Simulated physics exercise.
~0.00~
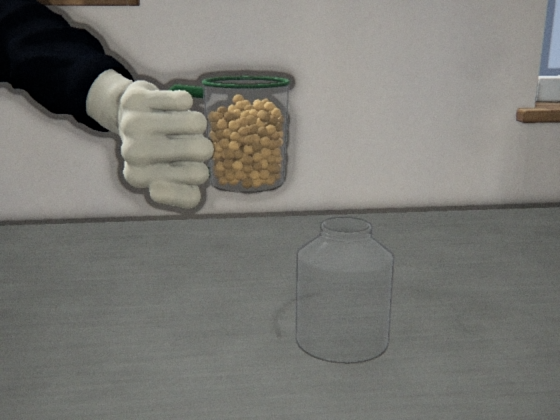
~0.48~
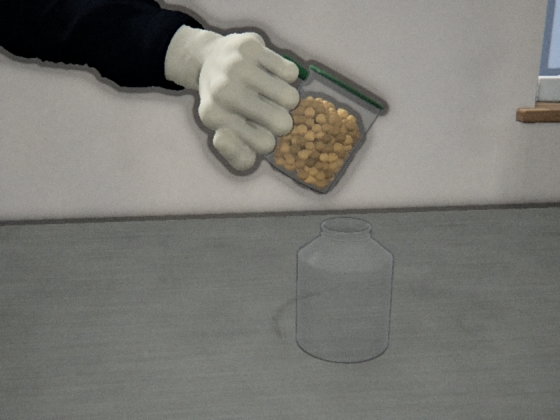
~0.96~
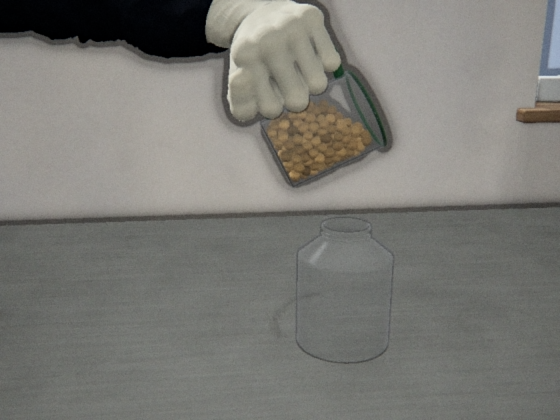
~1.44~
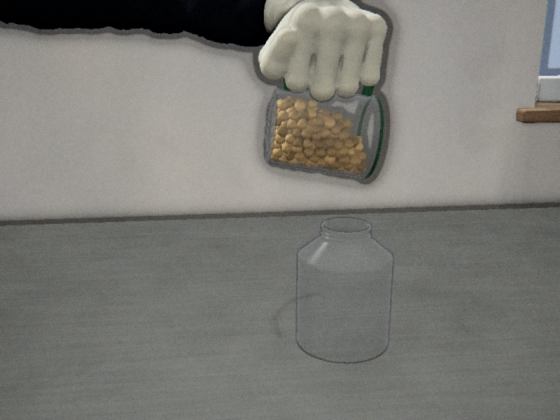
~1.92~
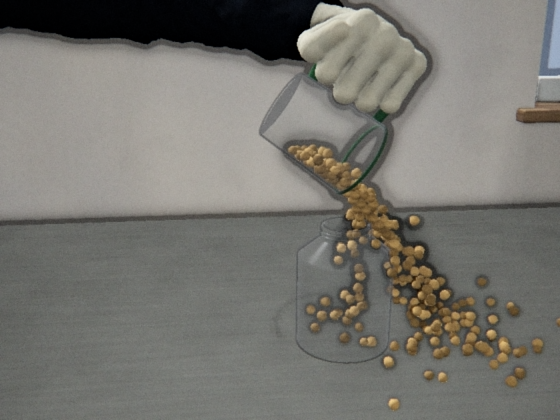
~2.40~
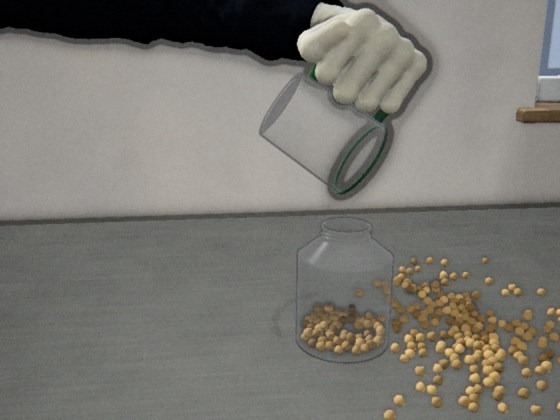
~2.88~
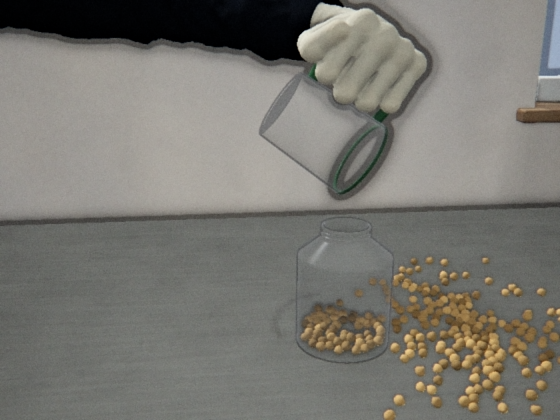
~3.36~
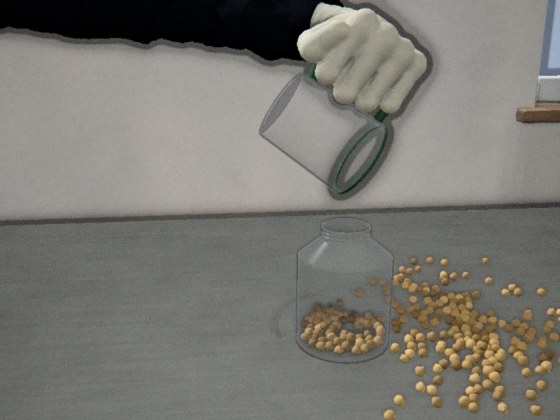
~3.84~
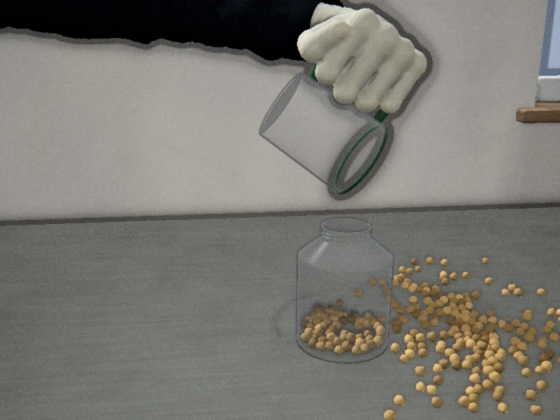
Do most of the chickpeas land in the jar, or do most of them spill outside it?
Most of them spill outside, scattering over the surface to the right of the jar. Only a small part ends up in the jar, and the cup is left empty.
